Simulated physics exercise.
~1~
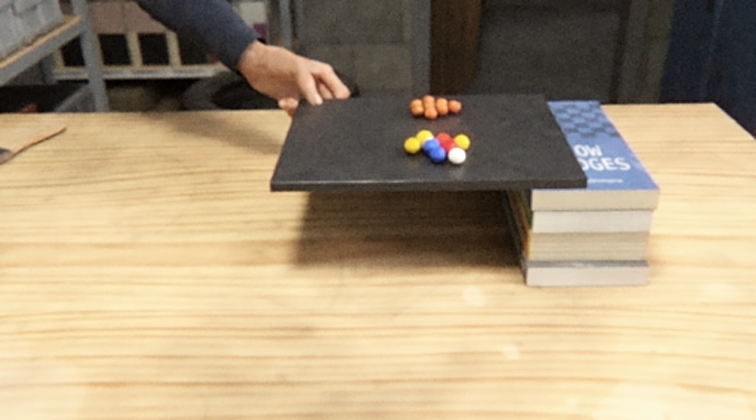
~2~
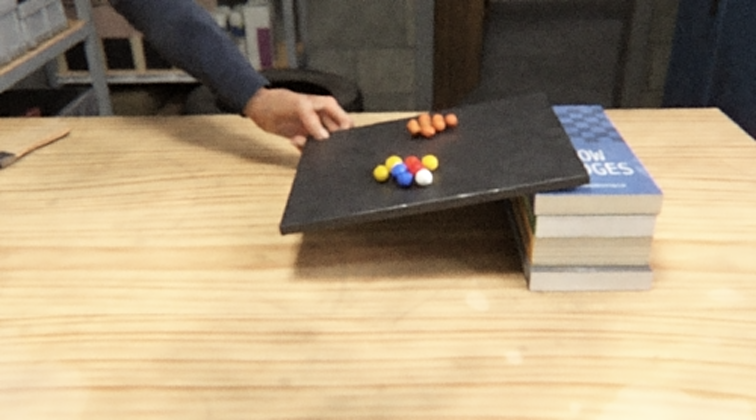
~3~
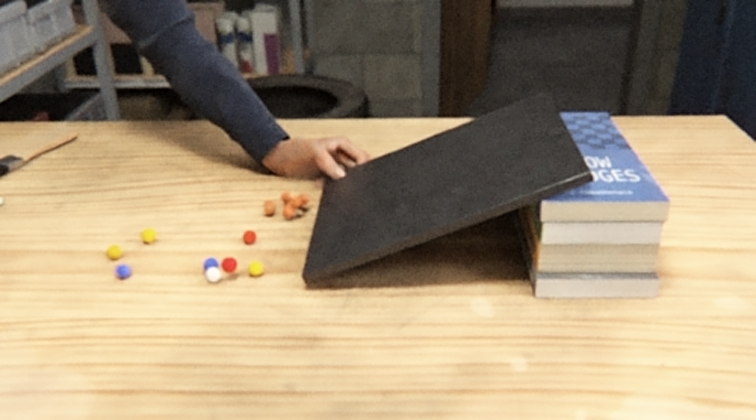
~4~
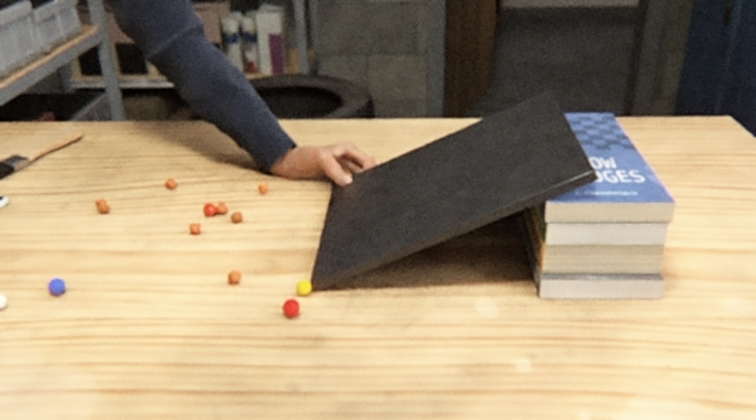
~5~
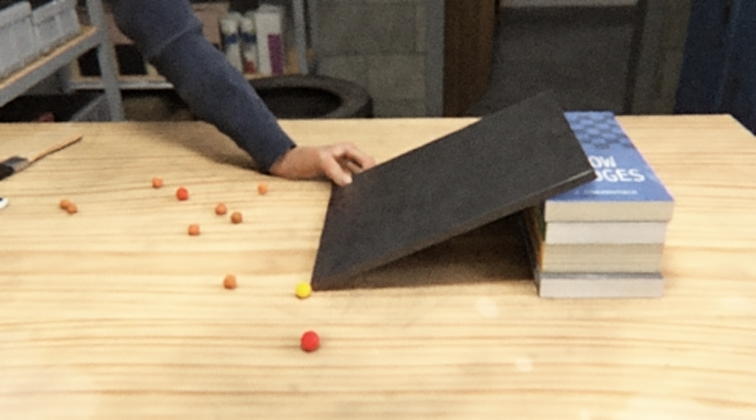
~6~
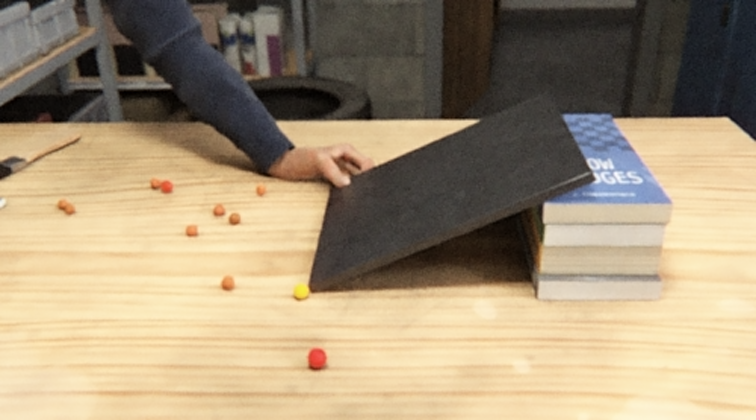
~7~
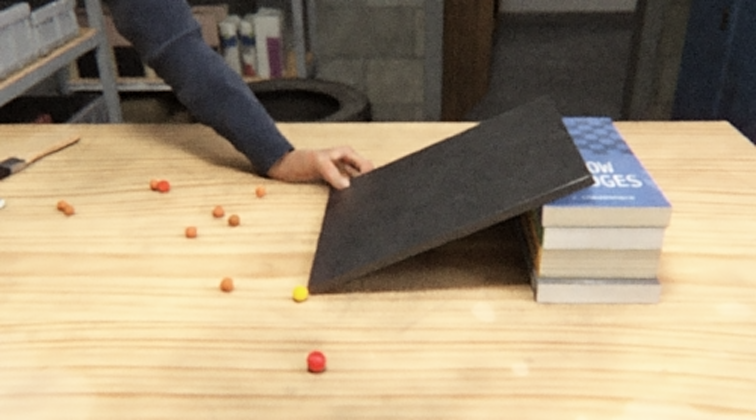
The footage shows a hand lowering one end of a black board propped on stacked books, sending a group of multicoloured balls and a group of orange ones rolling off leftward; the multicoloured ones travel farther, some leaving view, while the rest settle across the wooden table.
